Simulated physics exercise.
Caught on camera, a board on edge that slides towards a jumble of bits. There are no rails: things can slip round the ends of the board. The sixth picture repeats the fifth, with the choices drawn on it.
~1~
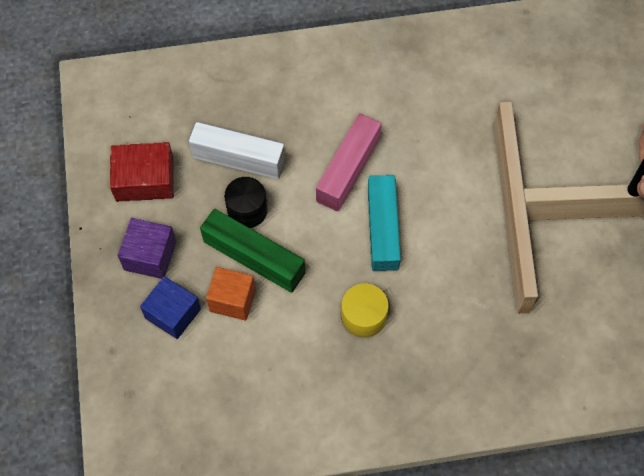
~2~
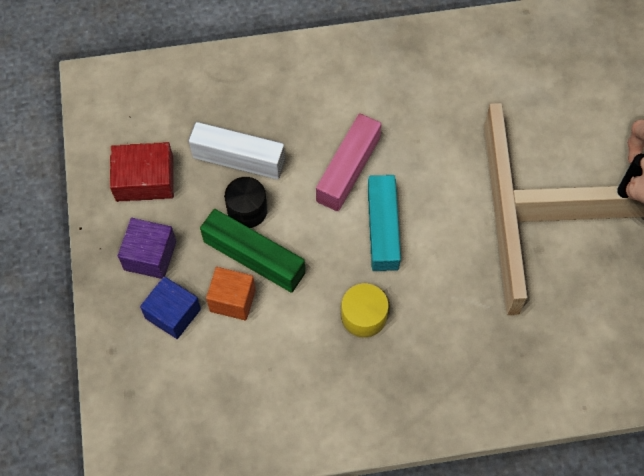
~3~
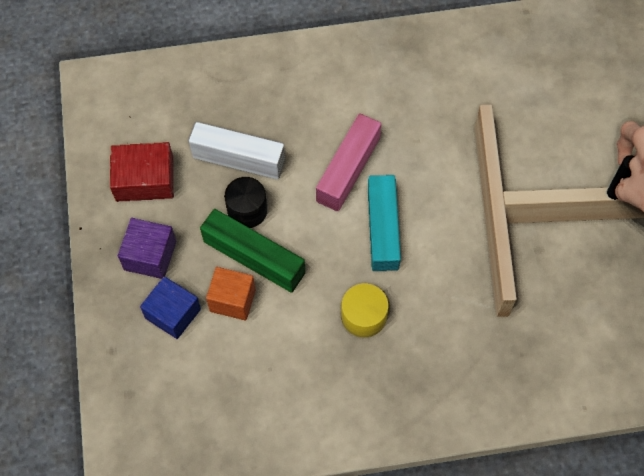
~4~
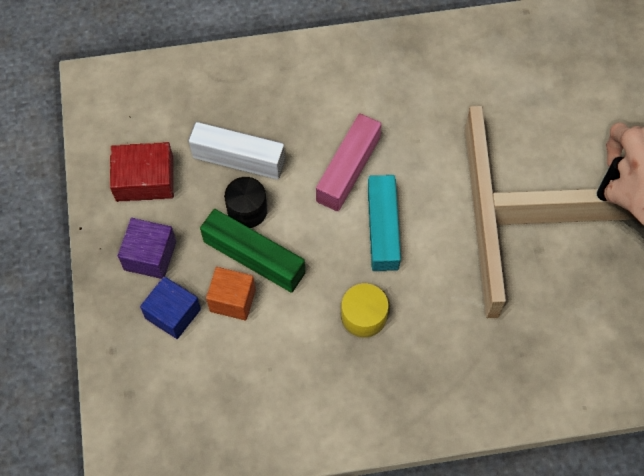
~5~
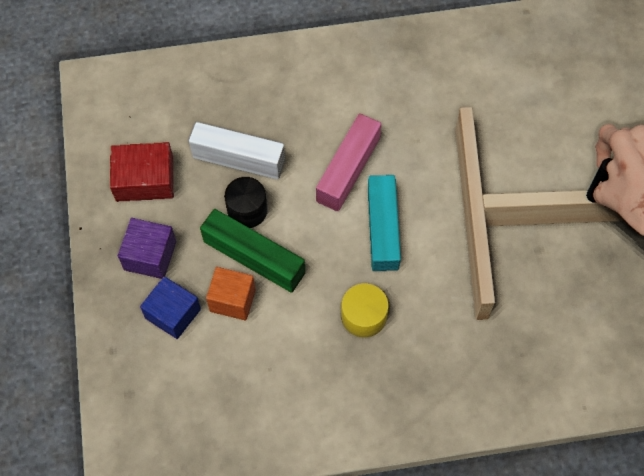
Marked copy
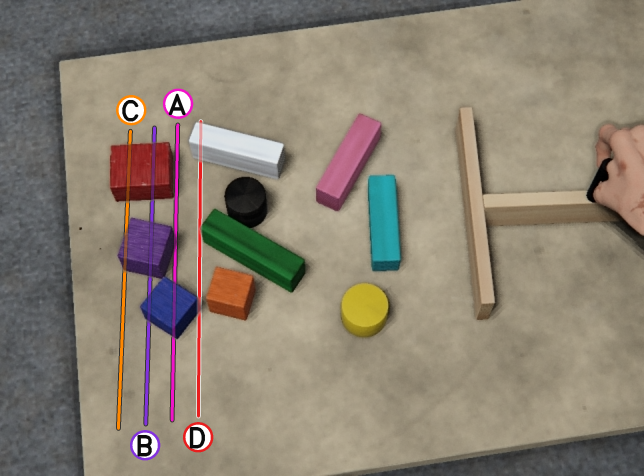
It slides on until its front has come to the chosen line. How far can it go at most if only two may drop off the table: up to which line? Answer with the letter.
B.
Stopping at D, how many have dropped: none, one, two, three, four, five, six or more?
In all, none.
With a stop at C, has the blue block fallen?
By then, yes.
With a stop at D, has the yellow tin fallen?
No.
On the marked copy, A at (175, 263); B at (150, 267); C at (125, 270); D at (200, 259).
With B. Early on, board (360, 218); yellow tin (333, 313); pink stick (323, 158).
Further on, board (242, 234); purple block (126, 257); blue block (133, 303).
At the end, board (150, 247); blue block over the edge; purple block over the edge; two fallen.
As for the rest, A is within the limit but short; C drops five; D is within the limit but short.
